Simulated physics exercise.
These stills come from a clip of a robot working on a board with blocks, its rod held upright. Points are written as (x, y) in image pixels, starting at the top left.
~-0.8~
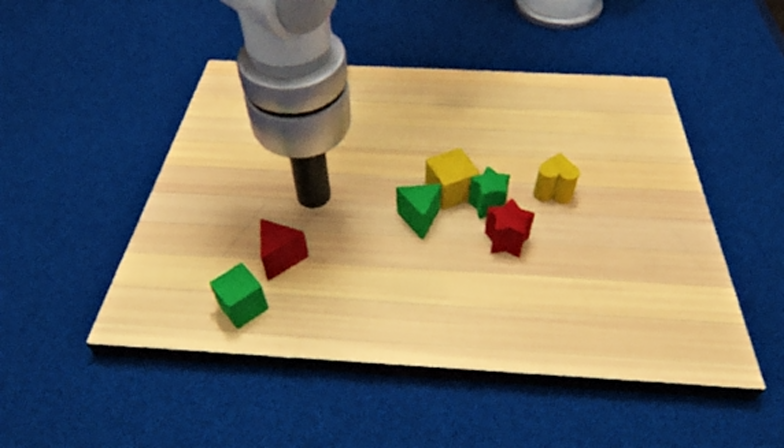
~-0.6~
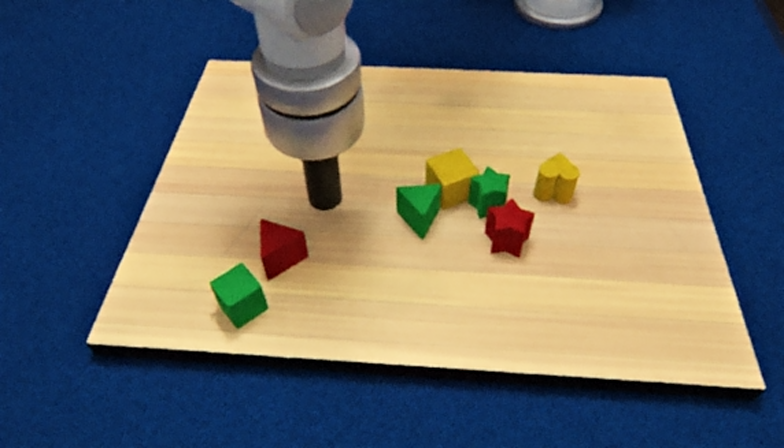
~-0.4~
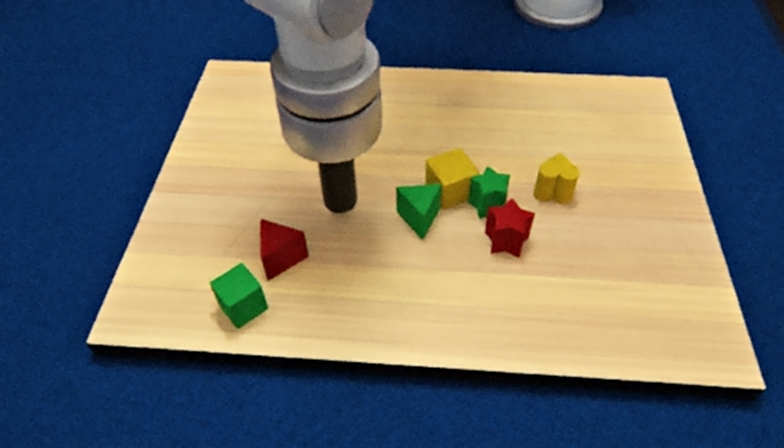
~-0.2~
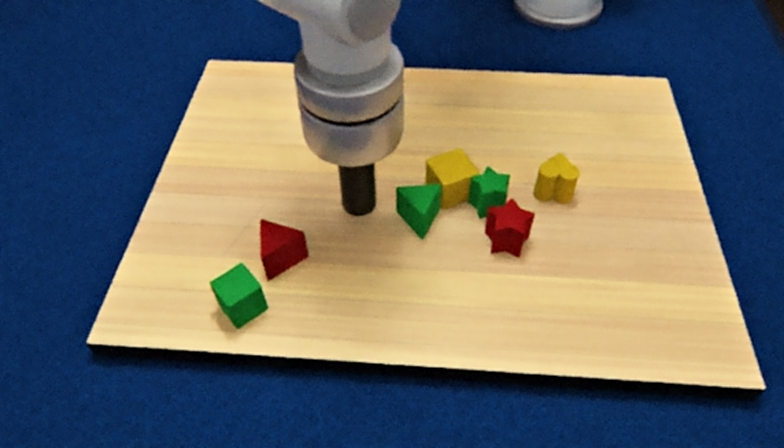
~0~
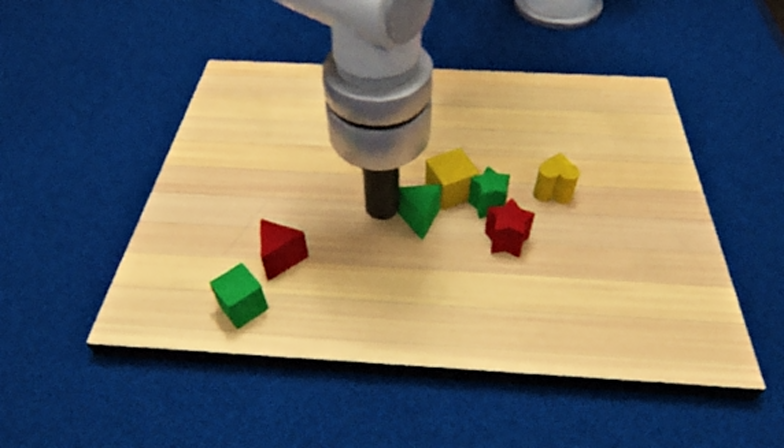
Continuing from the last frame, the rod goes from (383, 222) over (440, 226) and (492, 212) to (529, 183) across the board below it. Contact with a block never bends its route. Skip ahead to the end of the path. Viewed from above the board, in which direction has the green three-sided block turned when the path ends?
Prediction: Clockwise.
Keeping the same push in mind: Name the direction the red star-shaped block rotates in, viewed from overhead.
Seen from above, clockwise.
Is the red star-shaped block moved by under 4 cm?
Yes, it checks out.
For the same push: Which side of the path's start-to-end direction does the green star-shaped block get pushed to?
Left side.
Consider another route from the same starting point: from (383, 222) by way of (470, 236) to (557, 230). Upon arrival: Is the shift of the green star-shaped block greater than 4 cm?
No, that is not how it ends up.
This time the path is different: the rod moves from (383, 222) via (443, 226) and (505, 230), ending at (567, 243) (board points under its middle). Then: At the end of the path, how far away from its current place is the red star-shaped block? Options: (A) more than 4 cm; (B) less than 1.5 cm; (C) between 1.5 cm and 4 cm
The one that fits is A, more than 4 cm.
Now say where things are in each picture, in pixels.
In the first picture, rod tip (314, 196); block tops, green three-sided block (420, 195); green star-shaped block (492, 180); red star-shaped block (511, 216); yellow heart block (559, 167).
In the second picture, rod (325, 198); blocks unchanged.
In the third picture, rod (341, 201); blocks unchanged.
In the fourth picture, rod (359, 204); blocks unchanged.
In the fifth picture, rod (382, 207); green three-sided block (420, 195); green star-shaped block (492, 180); red star-shaped block (511, 216); yellow heart block (559, 167).
The first path, step by step. One third of the way, rod (441, 211); green three-sided block (472, 195), turned 15° clockwise; green star-shaped block (502, 179), turned 30° anticlockwise.
Two thirds of the way, rod (495, 196); green three-sided block (528, 186), turned 35° clockwise; green star-shaped block (522, 161), turned 45° anticlockwise; red star-shaped block (531, 220), turned 45° clockwise; yellow heart block (563, 165).
At the end, rod (532, 168); green three-sided block (553, 184), turned 65° clockwise; green star-shaped block (539, 138), turned 50° anticlockwise; red star-shaped block (532, 220), turned 45° clockwise; yellow heart block (573, 163).
